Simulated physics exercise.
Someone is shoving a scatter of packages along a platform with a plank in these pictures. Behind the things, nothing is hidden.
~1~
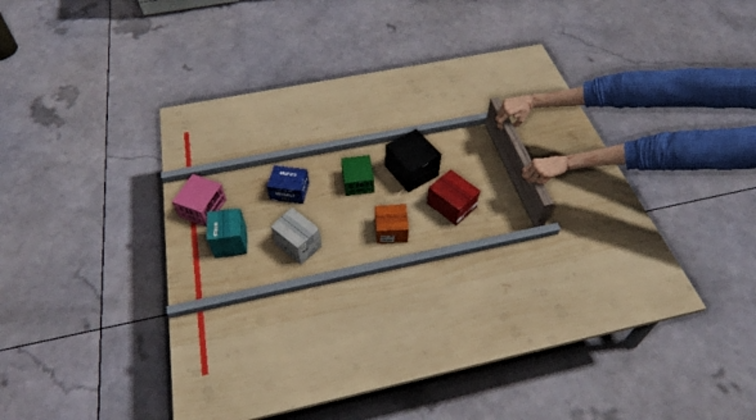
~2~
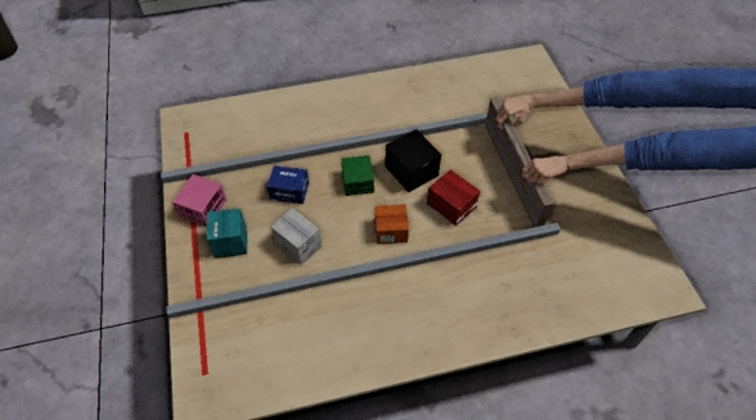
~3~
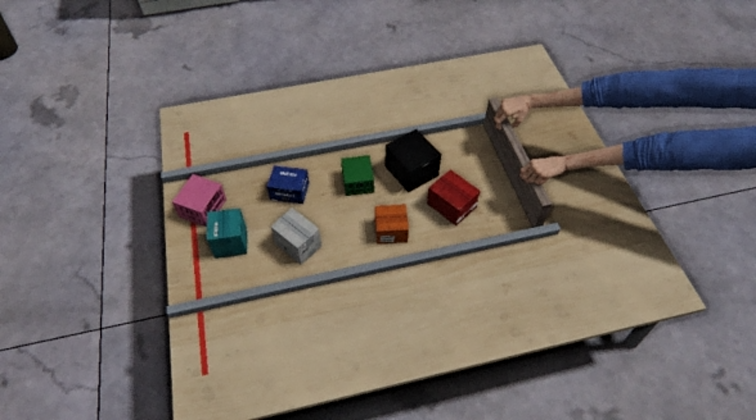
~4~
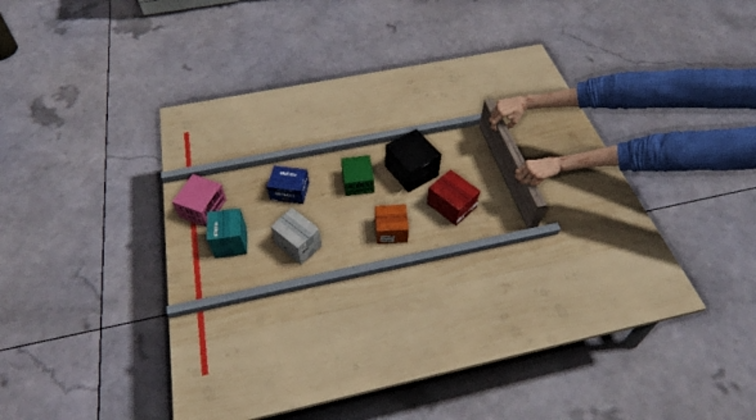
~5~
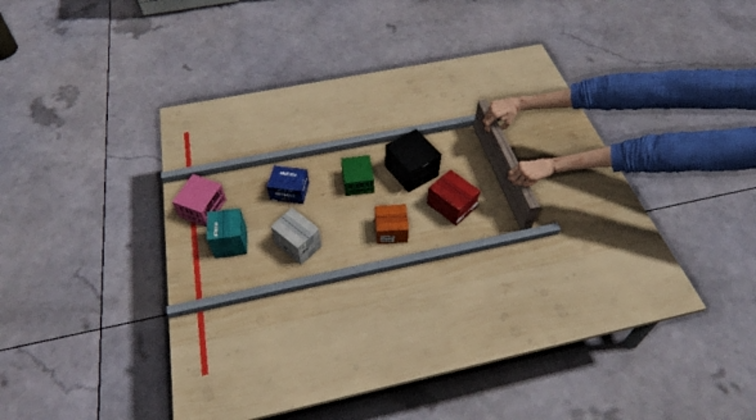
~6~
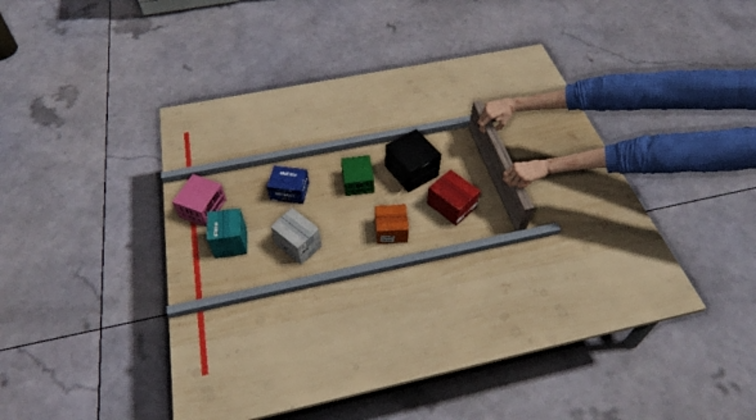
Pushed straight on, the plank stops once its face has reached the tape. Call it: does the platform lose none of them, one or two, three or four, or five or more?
It loses five or more.
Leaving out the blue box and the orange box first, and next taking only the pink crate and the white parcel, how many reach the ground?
Result: 3, then 3.
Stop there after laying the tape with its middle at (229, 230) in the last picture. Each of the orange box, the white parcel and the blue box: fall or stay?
Orange box stays put, white parcel stays put, blue box goes down.
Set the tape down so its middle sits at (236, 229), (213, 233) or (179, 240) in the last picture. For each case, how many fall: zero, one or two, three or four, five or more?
Result per tape, in order - three to four / five or more / five or over.
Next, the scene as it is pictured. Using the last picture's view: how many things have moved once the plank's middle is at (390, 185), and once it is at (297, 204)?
4 at one spot and 8 at the other.
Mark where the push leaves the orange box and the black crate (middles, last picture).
The orange box at (179, 287), the black crate at (168, 203).
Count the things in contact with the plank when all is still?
It touches 3.
Soon after, none off yet; pink crate at rest near (200, 201); turquoise parcel at rest near (227, 233); white parcel at rest near (297, 236).
In the end, the number that fall off is five or more; gone, green crate, blue box, white parcel, turquoise parcel and pink crate.
